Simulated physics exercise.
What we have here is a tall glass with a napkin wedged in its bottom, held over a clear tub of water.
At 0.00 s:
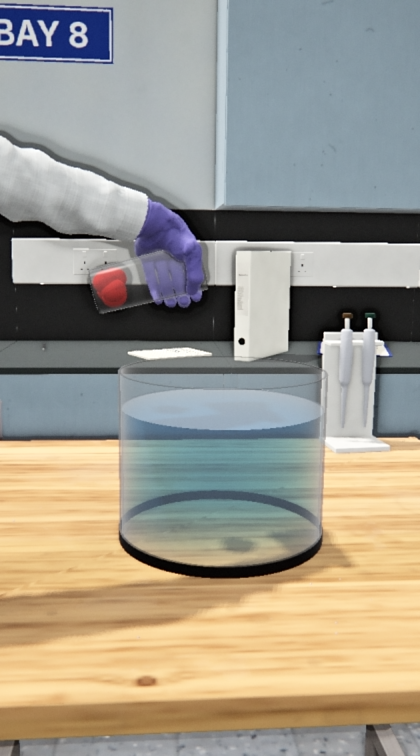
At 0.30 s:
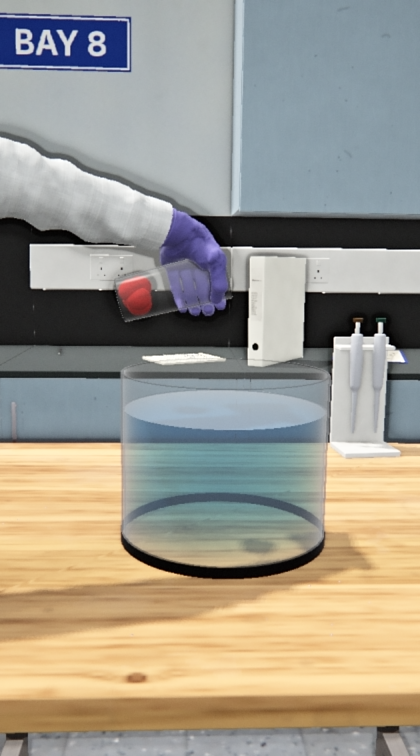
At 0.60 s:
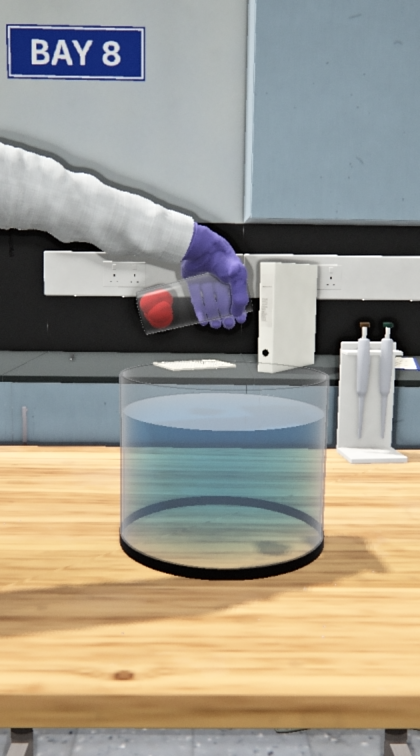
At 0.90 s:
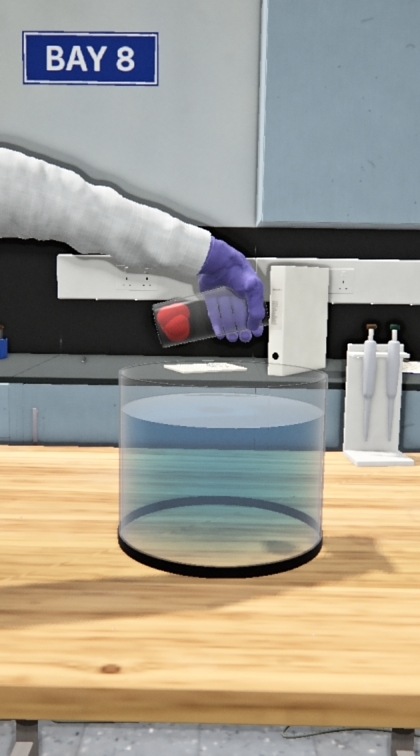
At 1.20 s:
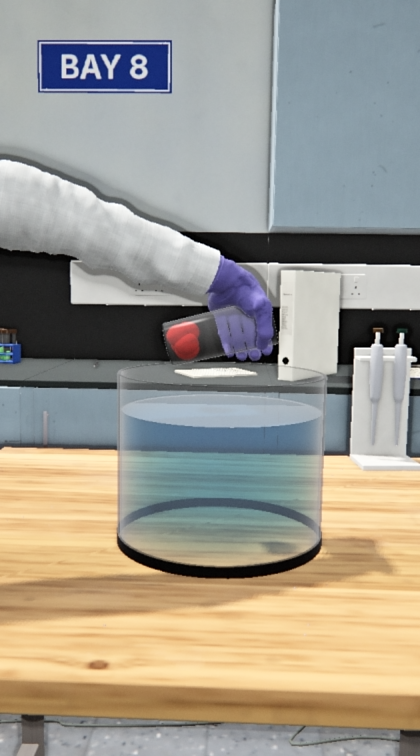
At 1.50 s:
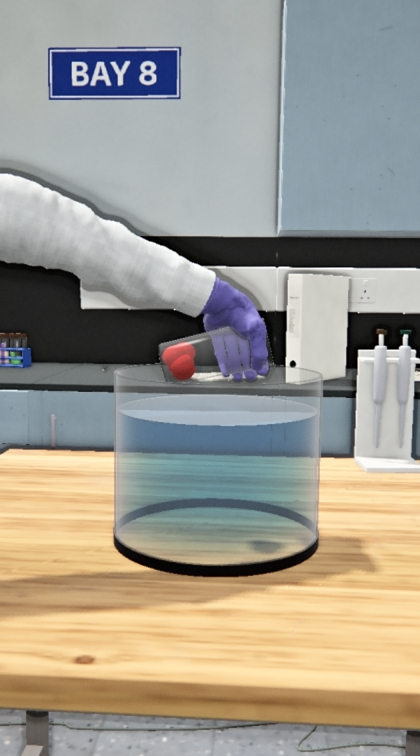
Purple-gloved hand lowering a sideways clear glass with a red napkin inside, moving it rightward above a clear tub of water.
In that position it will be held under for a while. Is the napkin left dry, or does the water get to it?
It becomes sodden.
After 2.0 s, the tall glass enters the water.
After 2.6 s, water pours in as the air escapes.
After 4.0 s, the tall glass is under, flooded, and the napkin is wet.
